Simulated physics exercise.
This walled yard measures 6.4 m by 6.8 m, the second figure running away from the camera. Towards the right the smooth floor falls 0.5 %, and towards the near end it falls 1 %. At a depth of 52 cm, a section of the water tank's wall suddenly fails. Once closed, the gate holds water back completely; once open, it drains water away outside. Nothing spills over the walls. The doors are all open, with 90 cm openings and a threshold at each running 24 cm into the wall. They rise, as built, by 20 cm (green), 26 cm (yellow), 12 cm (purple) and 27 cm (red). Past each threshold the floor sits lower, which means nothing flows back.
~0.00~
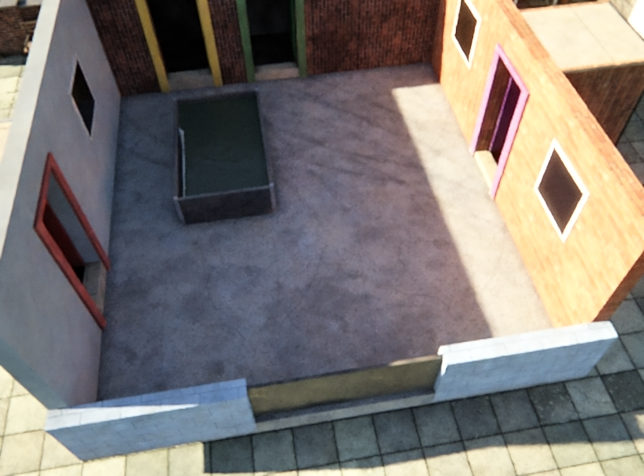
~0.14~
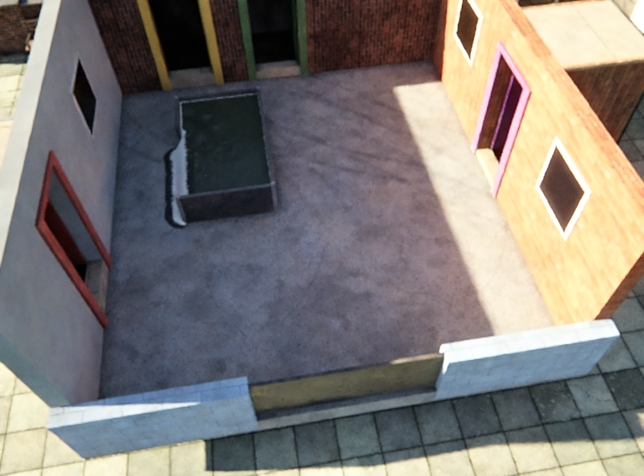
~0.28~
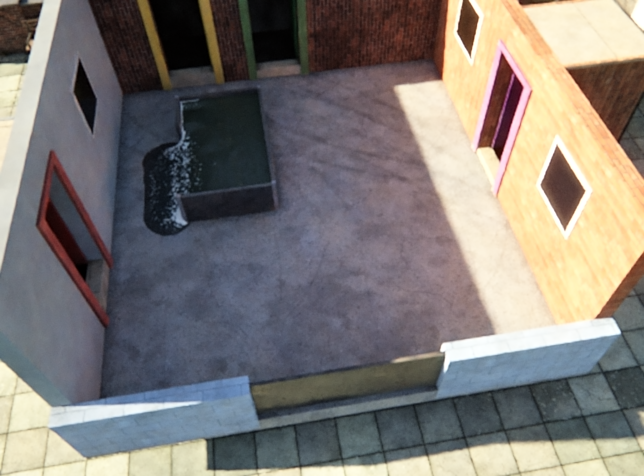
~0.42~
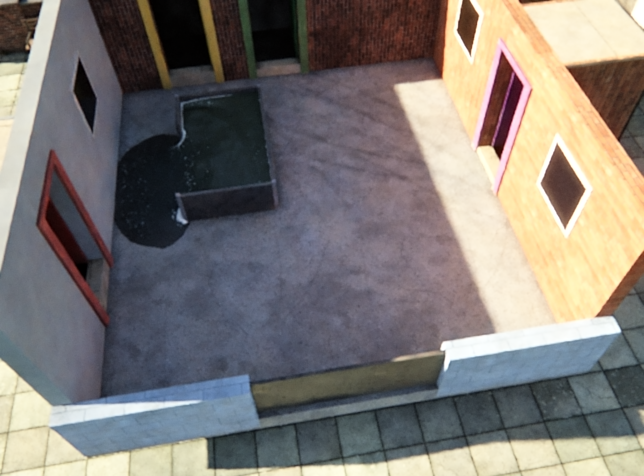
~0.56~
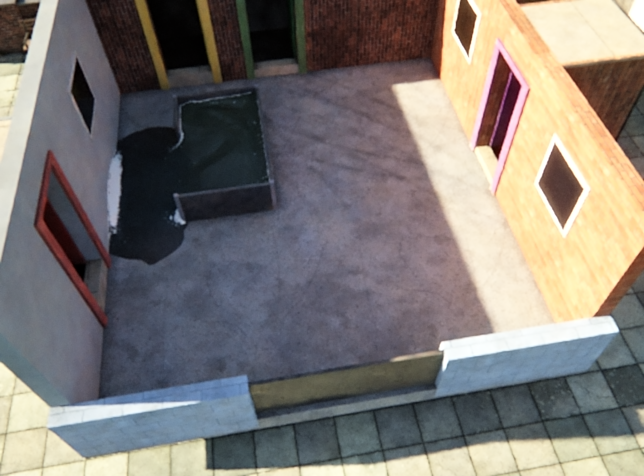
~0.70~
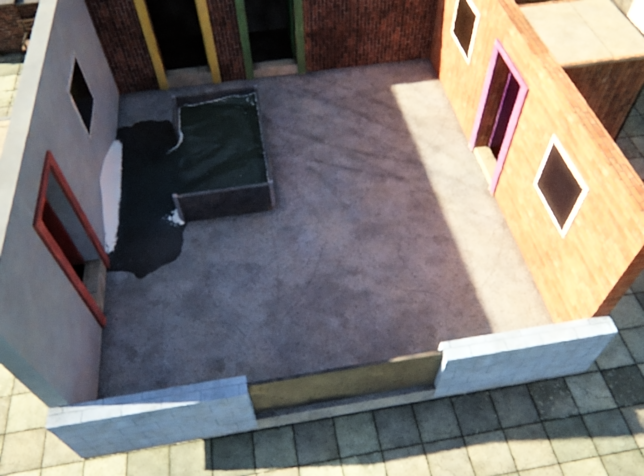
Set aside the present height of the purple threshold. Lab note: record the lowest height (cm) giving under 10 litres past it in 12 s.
Lowest height: 8 cm.
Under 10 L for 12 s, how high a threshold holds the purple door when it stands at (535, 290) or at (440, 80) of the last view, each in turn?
About 9.0 cm, then about 6.5 cm.
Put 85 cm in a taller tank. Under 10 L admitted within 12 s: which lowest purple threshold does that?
15 cm.
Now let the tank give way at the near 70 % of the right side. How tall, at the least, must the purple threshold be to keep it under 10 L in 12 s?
Required height: Approx. 21 cm.
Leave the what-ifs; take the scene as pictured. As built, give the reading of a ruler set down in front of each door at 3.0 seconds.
Lab note, cm: Green 4; yellow 14; purple 0; red 11.
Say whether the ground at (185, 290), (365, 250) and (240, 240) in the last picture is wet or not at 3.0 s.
First wet through, second bone-dry, third bone-dry.
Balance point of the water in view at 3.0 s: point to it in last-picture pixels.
Around (180, 207).
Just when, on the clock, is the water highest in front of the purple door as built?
At roughly 9.0 s.
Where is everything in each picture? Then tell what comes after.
In the first frame, still water, 52 cm deep, in the water tank at (221, 144); the purple door at (496, 130) is dry.
In the second frame, the gap is at (184, 177), the front 0.3 m out at (168, 158); the back of the water tank holds 52 cm.
In the third frame, water pours out at (185, 177) and has run 0.7 m, to (148, 179); about 9 cm deep outside, 52 cm at the back.
In the fourth frame, water pours out at (185, 177) and has run 1.1 m, to (120, 190); about 8 cm deep outside, 50 cm at the back.
In the fifth frame, water pours out at (184, 177) and has run 1.3 m, to (110, 246); about 9 cm deep outside, 45 cm at the back.
In the sixth frame, the front is at (108, 265), 1.4 m from the gap at (182, 177); 3.1 m2 of floor is wet, 45 cm left at the back; 5.3 m in a straight line remain to the purple door at (495, 126).
After 1.4 s water covers 10 % of the floor, deepest (40 cm) near (123, 205); it has not reached the purple door.
After 3.0 s water covers 30 % of the floor, deepest (26 cm) near (97, 415); it has not reached the purple door.
After 12.0 s water covers 95 % of the floor, deepest (10 cm) near (520, 287); 7 cm at the purple door, 0 litres in over its 12 cm threshold.
At the purple door as built, the water arrived by 6.5 s and peaked near 11 cm at 9.2 s.
Run again over the same 12 s with other heights there, 19 litres in over 7 cm, 3 litres over 9.5 cm. The limit of 10 litres is kept from about 8 cm up.
